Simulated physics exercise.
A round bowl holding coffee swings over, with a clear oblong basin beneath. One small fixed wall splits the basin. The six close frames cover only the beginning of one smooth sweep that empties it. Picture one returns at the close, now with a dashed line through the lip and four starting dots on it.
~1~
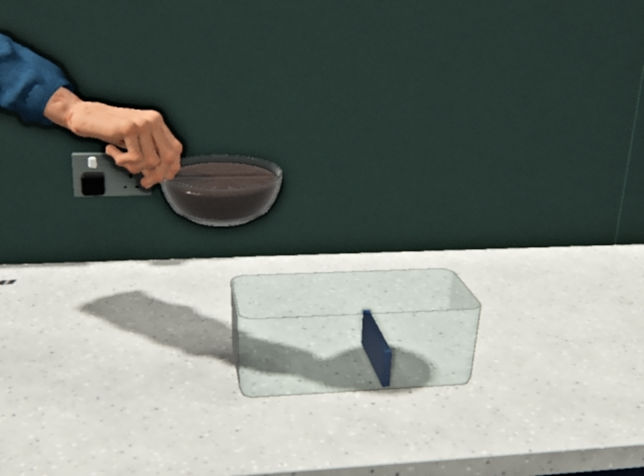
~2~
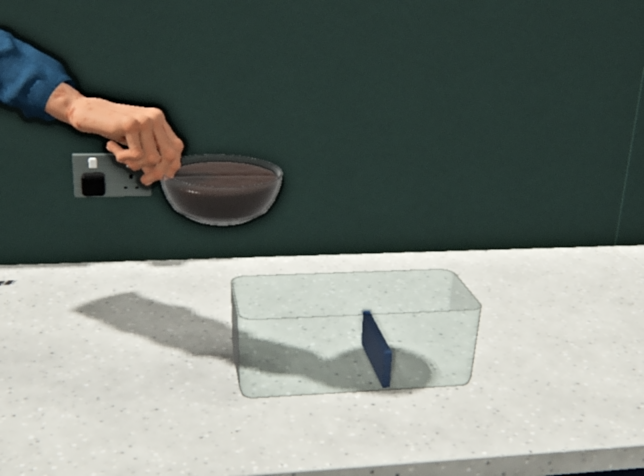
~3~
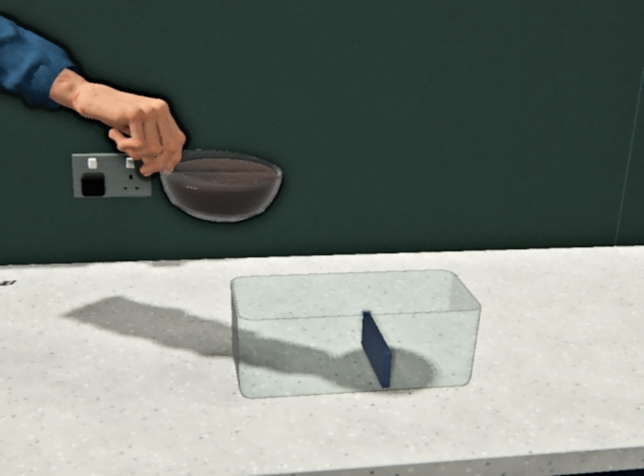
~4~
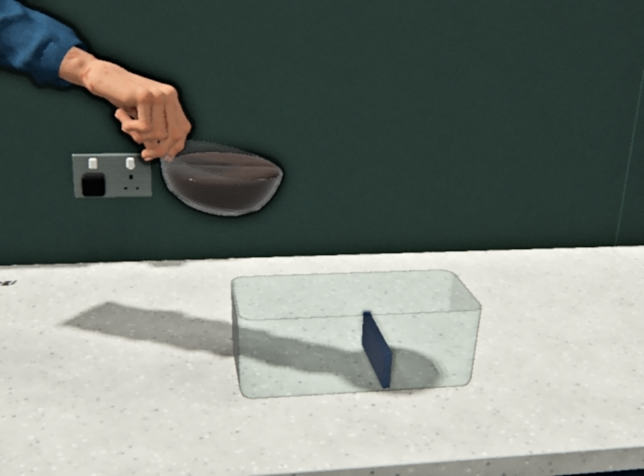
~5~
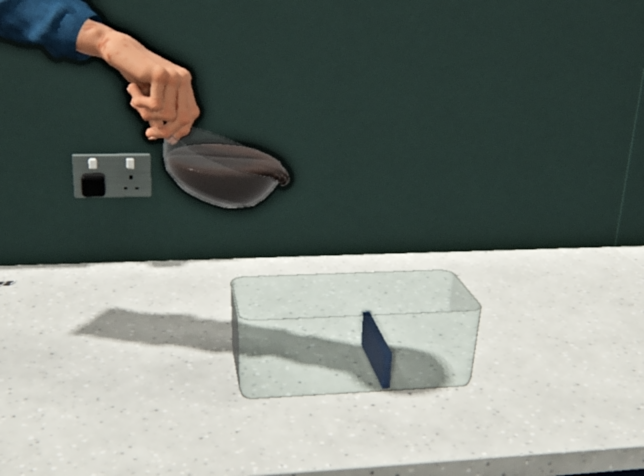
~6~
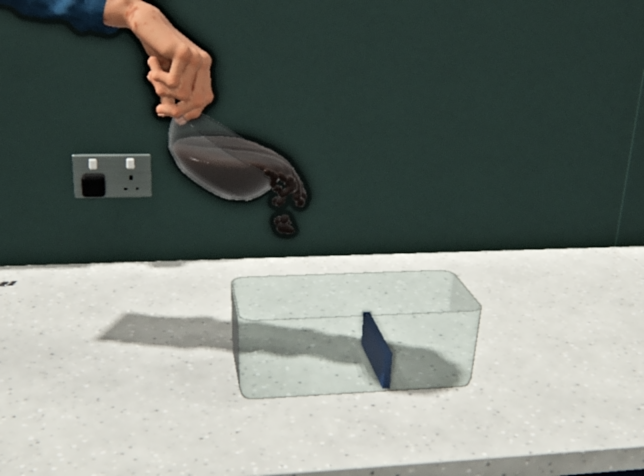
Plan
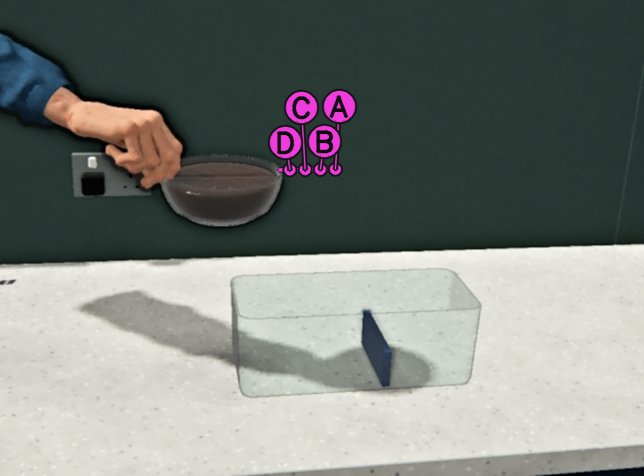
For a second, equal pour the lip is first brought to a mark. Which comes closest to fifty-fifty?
Best: D.
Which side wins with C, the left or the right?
More ends on the right.
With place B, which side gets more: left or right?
More ends on the right.
In magenta, A at (335, 169); B at (320, 169); C at (305, 169); D at (289, 169).
With A, about 8 % ends left of the wall and 91 % right of it.
With B, about 14 % ends left of the wall and 85 % right of it.
With C, about 30 % ends left of the wall and 69 % right of it.
With D, about 53 % ends left of the wall and 45 % right of it.
